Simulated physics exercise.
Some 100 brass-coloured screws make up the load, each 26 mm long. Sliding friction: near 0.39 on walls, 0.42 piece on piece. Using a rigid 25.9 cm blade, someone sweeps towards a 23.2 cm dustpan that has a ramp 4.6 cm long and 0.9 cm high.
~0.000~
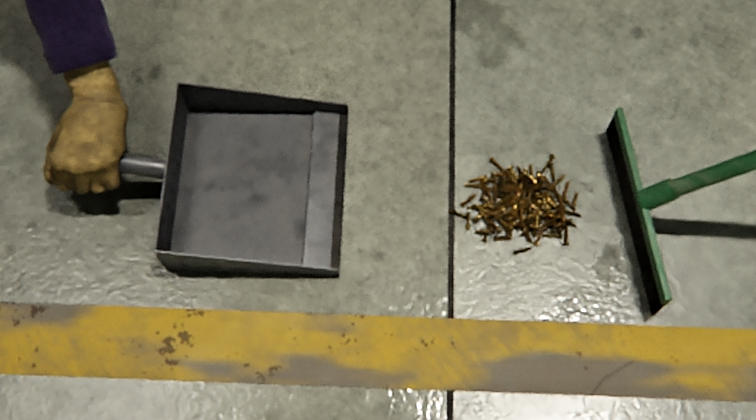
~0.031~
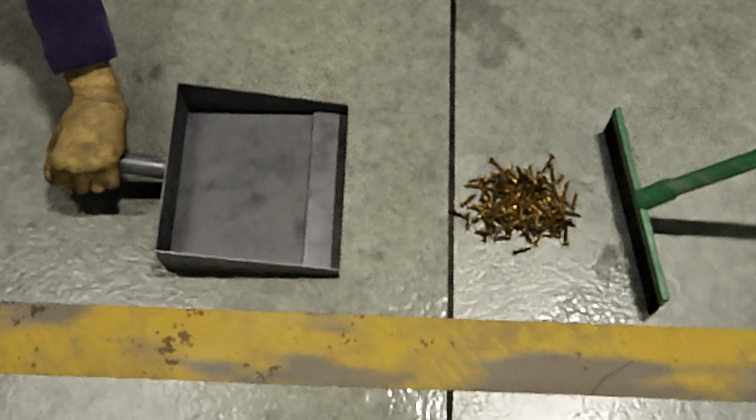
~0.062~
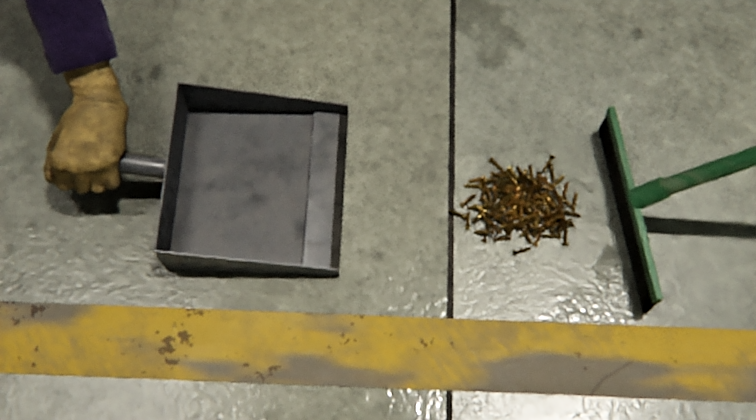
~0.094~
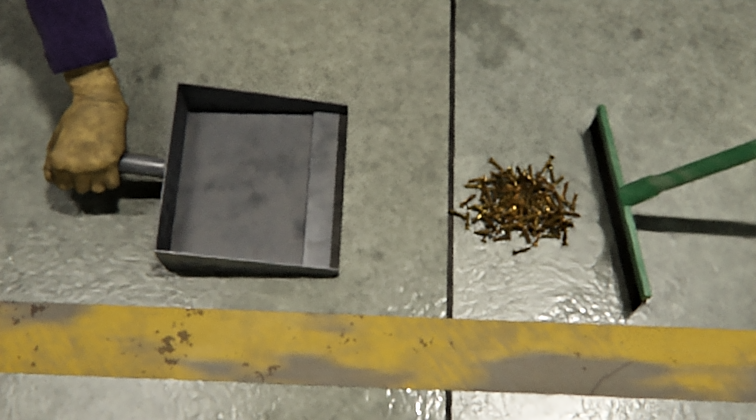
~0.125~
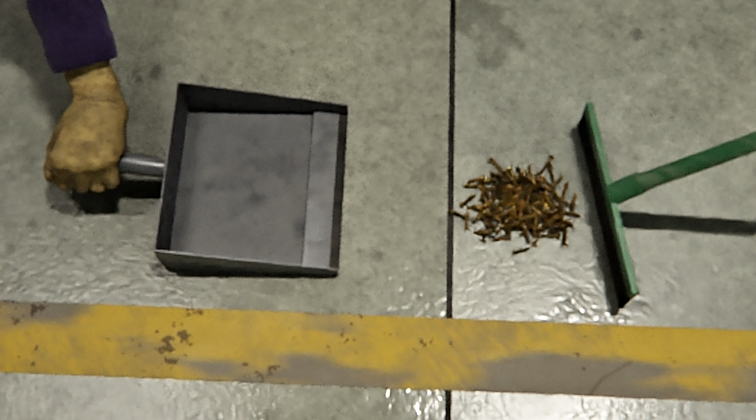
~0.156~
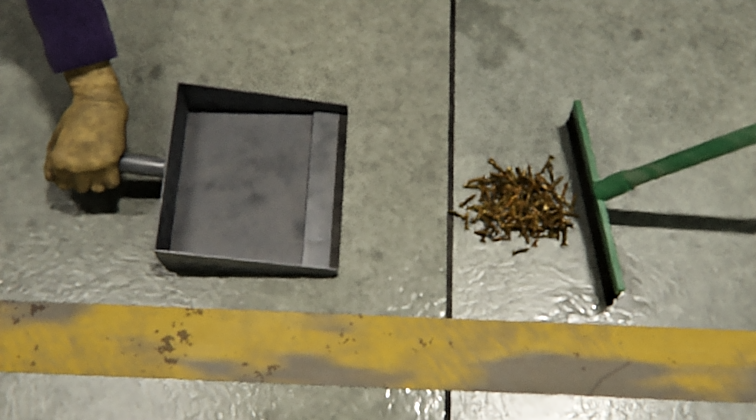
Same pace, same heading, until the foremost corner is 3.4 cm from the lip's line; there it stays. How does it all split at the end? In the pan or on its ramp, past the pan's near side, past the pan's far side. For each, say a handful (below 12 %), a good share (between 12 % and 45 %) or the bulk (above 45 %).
My prediction: Pan: A scattering, near side: A scattering, far side: A scattering.
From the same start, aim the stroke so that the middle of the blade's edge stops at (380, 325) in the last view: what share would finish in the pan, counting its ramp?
Roughly 5 percent.
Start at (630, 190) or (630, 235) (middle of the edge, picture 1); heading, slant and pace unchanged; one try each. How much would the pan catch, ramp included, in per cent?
5 and 10 per cent, roughly.
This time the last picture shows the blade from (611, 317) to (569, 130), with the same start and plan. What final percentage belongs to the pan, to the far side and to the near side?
You'd see pan at 20, far at 0 and near at 20.
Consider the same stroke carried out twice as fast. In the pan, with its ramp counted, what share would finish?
It would come to roughly 50 percent.
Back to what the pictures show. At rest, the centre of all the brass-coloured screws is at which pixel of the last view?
(362, 181).
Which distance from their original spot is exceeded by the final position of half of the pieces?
22 cm, roughly.
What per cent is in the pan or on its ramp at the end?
5 percent.
After 0.42 s, middle of the blade 19 cm from the lip; 0 % over the lip, far side 0 %, near side 0 %.
Then, at 0.60 s, middle of the blade 10 cm from the lip; 0 % over the lip, far side 5 %, near side 0 %.
After 0.90 s, middle of the blade 6 cm from the lip; 5 % over the lip, far side 5 %, near side 0 %.
By 1.4 s all is still; pan 5 %, near side 0 %, far side 5 %, in front of the lip or behind the blade 95 %.
